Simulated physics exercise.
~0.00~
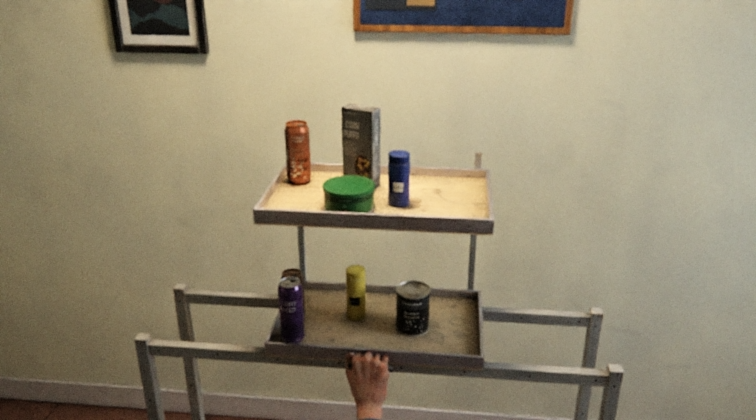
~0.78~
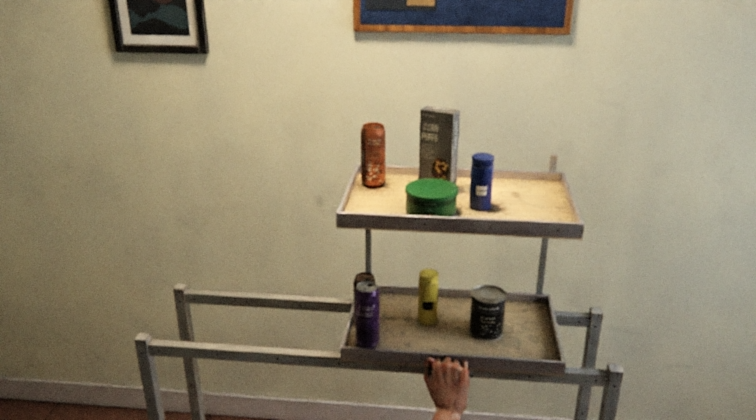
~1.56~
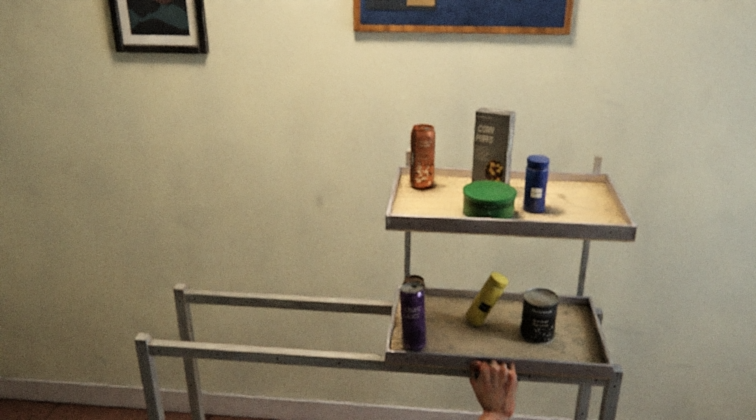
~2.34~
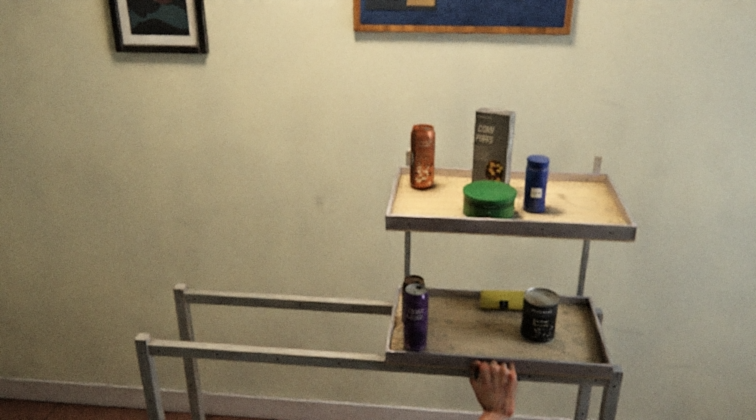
In this clip, a hand pushes a two-level rack tray of cans, shakers, a packet and a green tub to the right along rails until it stops at the end, where the yellow shaker tips over and lies on its side while the other items stay standing.
